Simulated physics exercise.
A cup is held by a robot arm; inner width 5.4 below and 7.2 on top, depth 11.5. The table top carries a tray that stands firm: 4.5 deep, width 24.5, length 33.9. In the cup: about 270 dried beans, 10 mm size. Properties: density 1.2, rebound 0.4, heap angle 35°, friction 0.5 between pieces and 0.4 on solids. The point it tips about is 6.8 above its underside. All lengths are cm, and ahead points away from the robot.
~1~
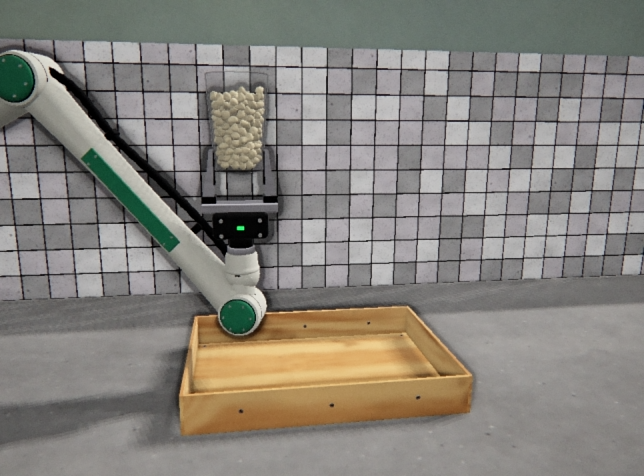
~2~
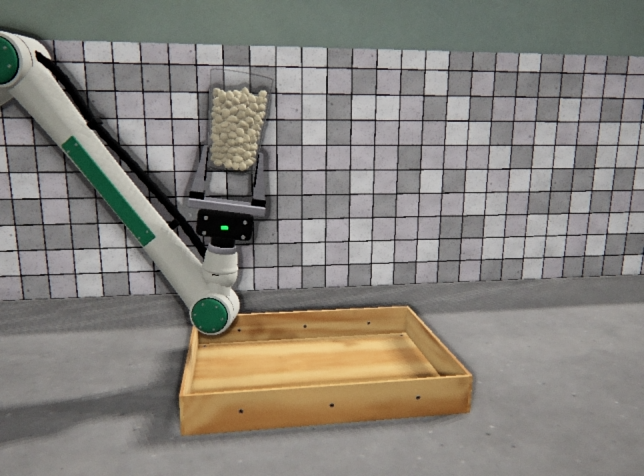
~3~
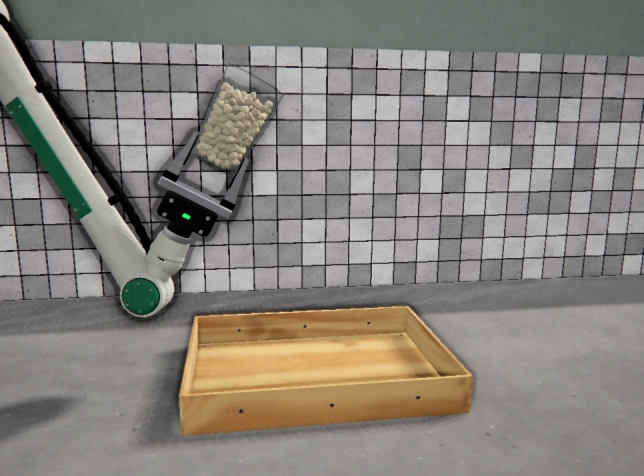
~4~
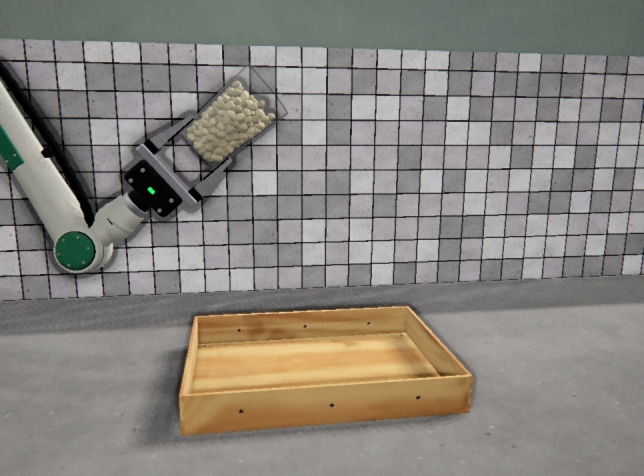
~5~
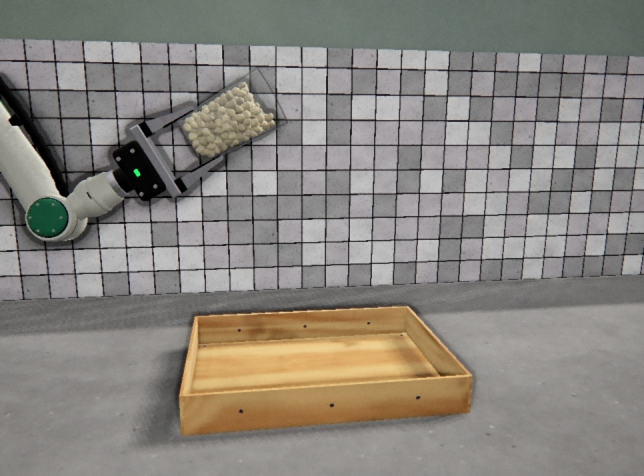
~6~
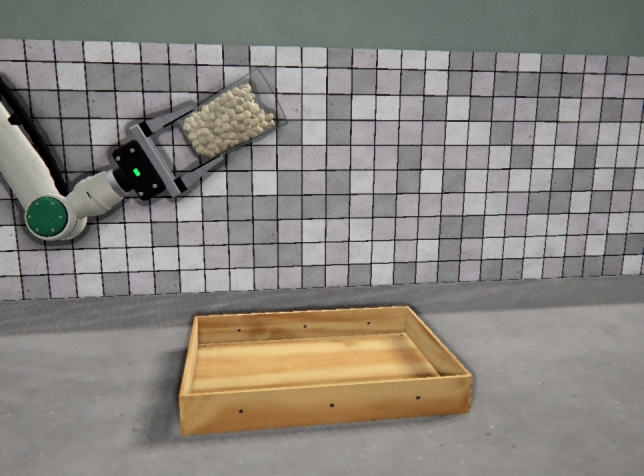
A robot arm swings left and leans a clear cup of beans toward the right.
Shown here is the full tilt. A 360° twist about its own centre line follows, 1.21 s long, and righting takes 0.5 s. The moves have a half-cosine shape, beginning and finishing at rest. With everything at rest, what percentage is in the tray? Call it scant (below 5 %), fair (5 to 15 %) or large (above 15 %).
Scant.
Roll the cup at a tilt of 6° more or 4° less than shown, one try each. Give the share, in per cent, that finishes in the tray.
Roughly 5 % on the first try and 0 % on the second.
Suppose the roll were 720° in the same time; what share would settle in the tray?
In that case you'd get close to 0 per cent.
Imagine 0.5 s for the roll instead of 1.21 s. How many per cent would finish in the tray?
Then roughly 0 per cent.
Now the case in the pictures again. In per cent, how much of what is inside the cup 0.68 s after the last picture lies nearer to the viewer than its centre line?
45 %.
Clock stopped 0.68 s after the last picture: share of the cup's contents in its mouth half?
Some 45 per cent.
Then, 0.68 s after the last picture, tipped 61°, highest piece 39 above the table; 272 in the cup.
Then, 1.37 s after the last picture, tipped 47°, highest piece 39 above the table; 271 in the cup, 1 in the tray.
Then, 1.91 s after the last picture, upright, highest piece 40 above the table; 271 in the cup, 1 in the tray.
Then, 2.61 s after the last picture, upright, highest piece 40 above the table; 271 in the cup, 1 in the tray.
Final count, 271 in the cup, 1 in the tray. That is 0 % in the tray.
